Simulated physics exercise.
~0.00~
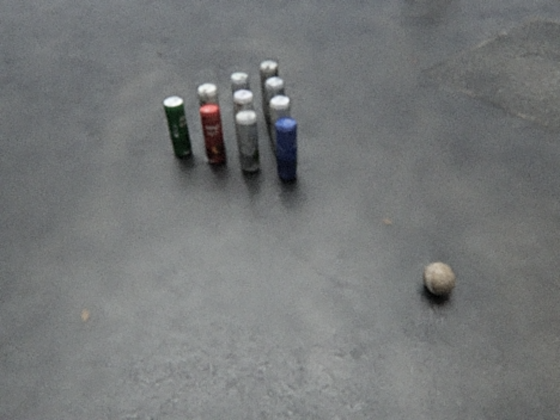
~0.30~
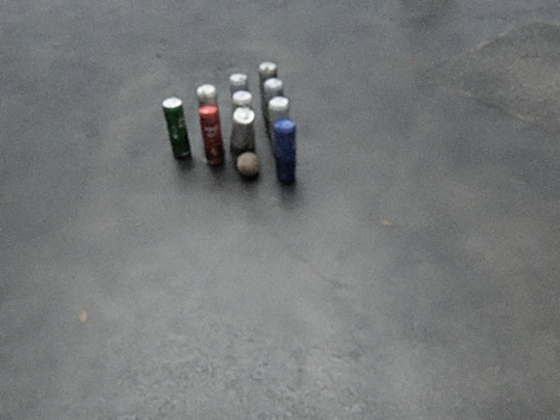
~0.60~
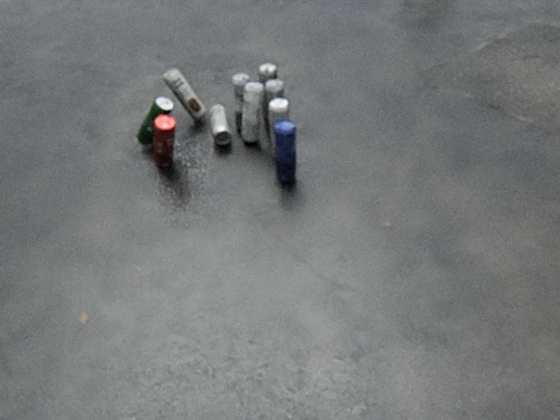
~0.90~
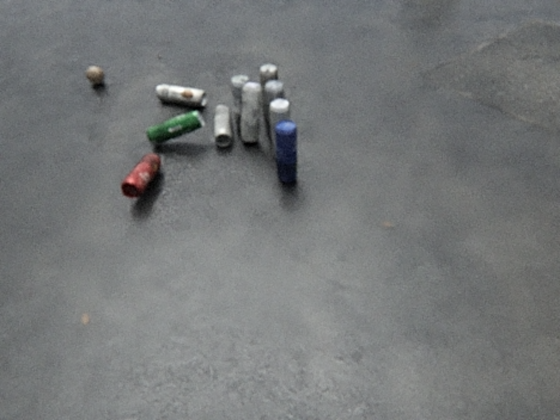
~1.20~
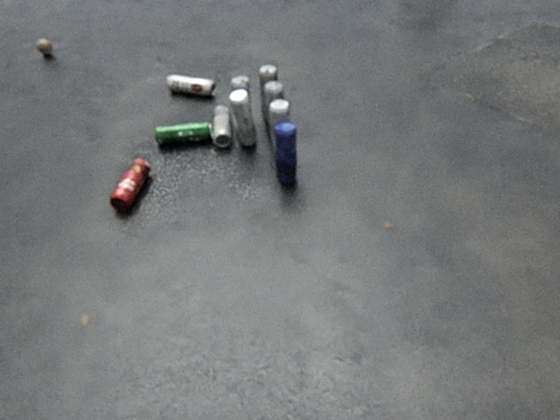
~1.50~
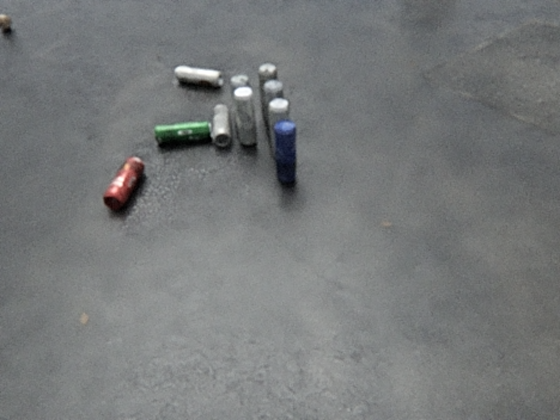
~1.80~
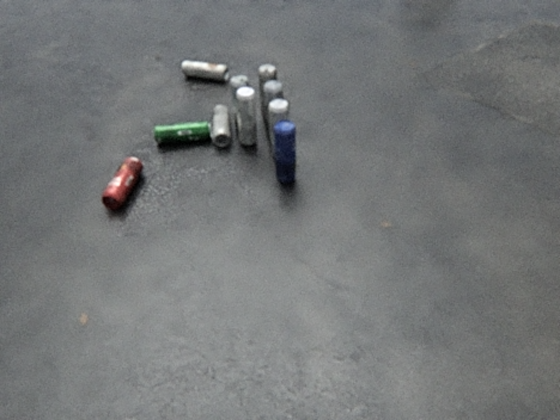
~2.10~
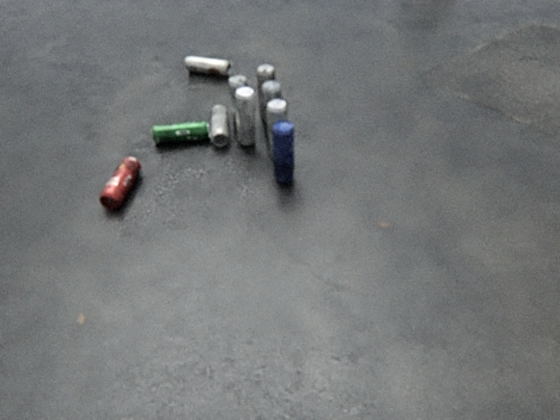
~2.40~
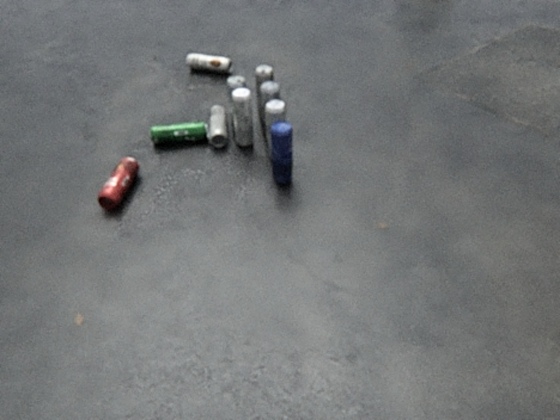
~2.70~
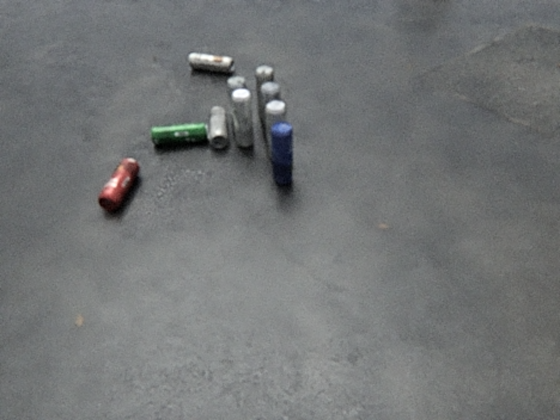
Upright tubes standing on grey ground as a ball rolls in from the right, knocking green, red and two pale ones flat.
